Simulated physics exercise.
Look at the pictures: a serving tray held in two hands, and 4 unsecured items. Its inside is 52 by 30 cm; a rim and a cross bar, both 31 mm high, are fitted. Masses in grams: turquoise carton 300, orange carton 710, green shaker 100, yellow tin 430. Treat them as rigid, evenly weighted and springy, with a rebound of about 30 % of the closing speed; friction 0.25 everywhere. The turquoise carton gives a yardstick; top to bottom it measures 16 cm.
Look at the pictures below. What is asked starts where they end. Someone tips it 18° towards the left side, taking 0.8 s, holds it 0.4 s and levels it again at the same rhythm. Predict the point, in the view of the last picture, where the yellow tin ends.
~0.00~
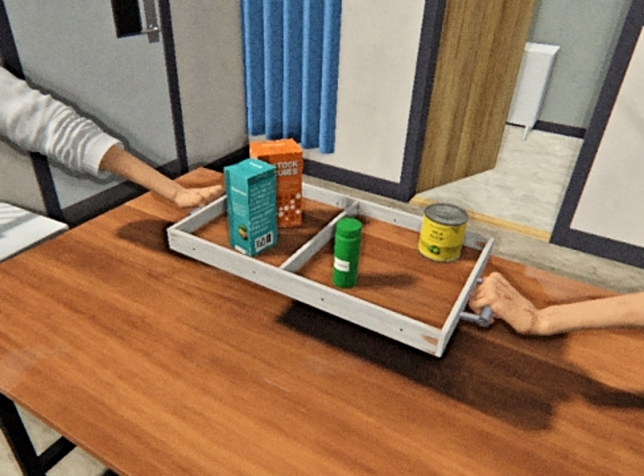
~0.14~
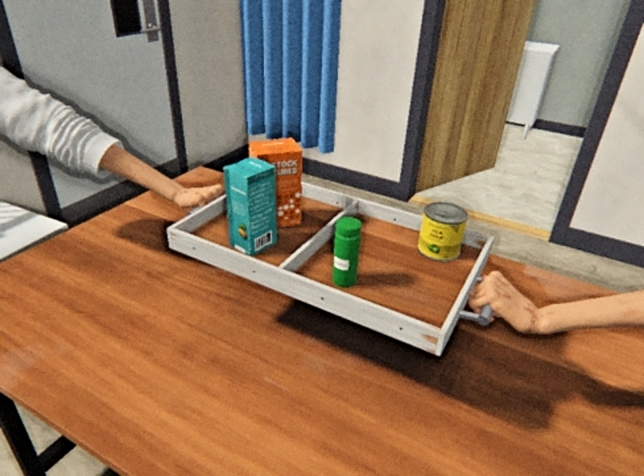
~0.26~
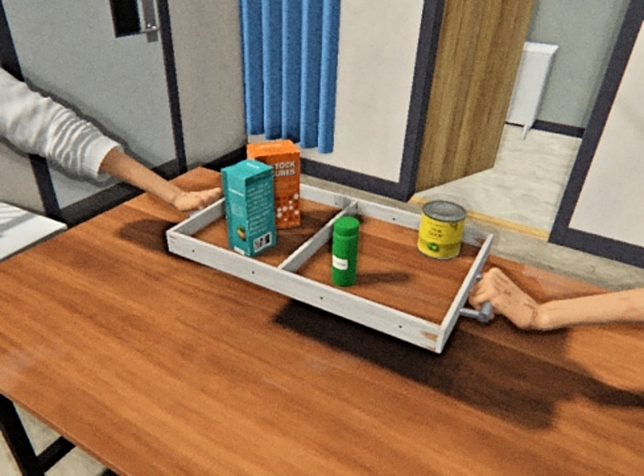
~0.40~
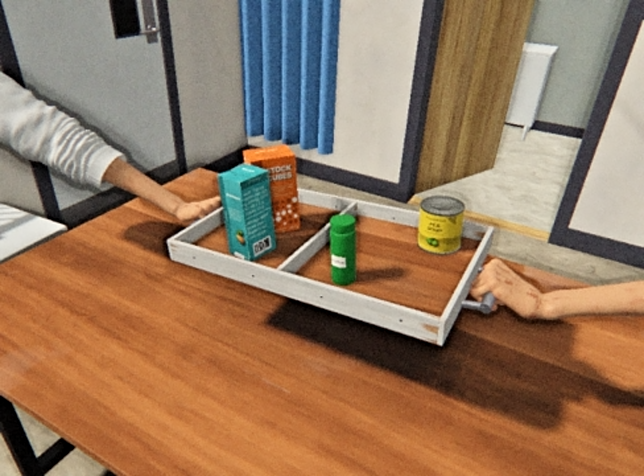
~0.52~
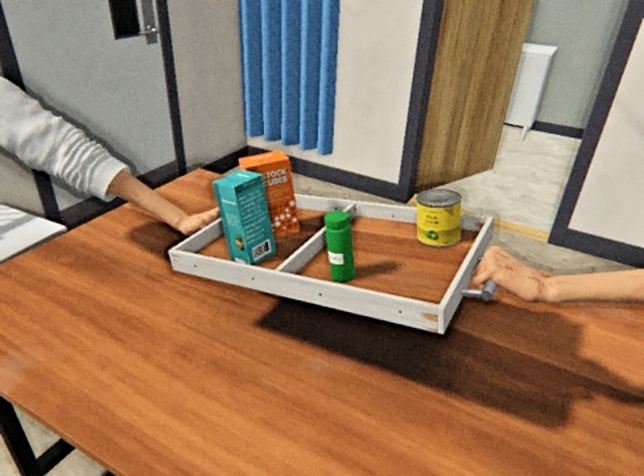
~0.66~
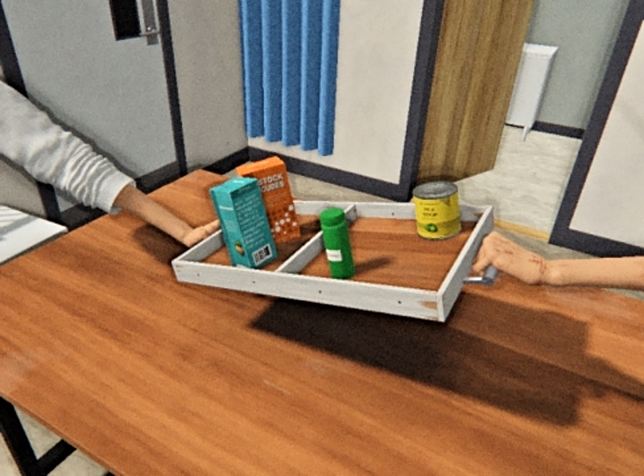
The yellow tin ends at roughly (367, 212).
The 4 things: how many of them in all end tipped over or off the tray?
1.
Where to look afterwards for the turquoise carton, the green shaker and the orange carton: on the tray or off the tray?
Well, the turquoise carton does come off, the green shaker does not come off, and the orange carton does not come off.
After 1.16 s, tray tilted 18°, left edge down; yellow tin slid 8 cm near (398, 207); green shaker tipped 6° from how it sat; turquoise carton slid 9 cm.
After 2.06 s, tray level; turquoise carton now off the tray; yellow tin slid 16 cm near (367, 212); green shaker slid 6 cm.
At rest (2.6 s), off the tray, turquoise carton; not toppled but over 5 cm from the start, orange carton, green shaker and yellow tin. Seen from the same camera at the end, yellow tin near (367, 212).
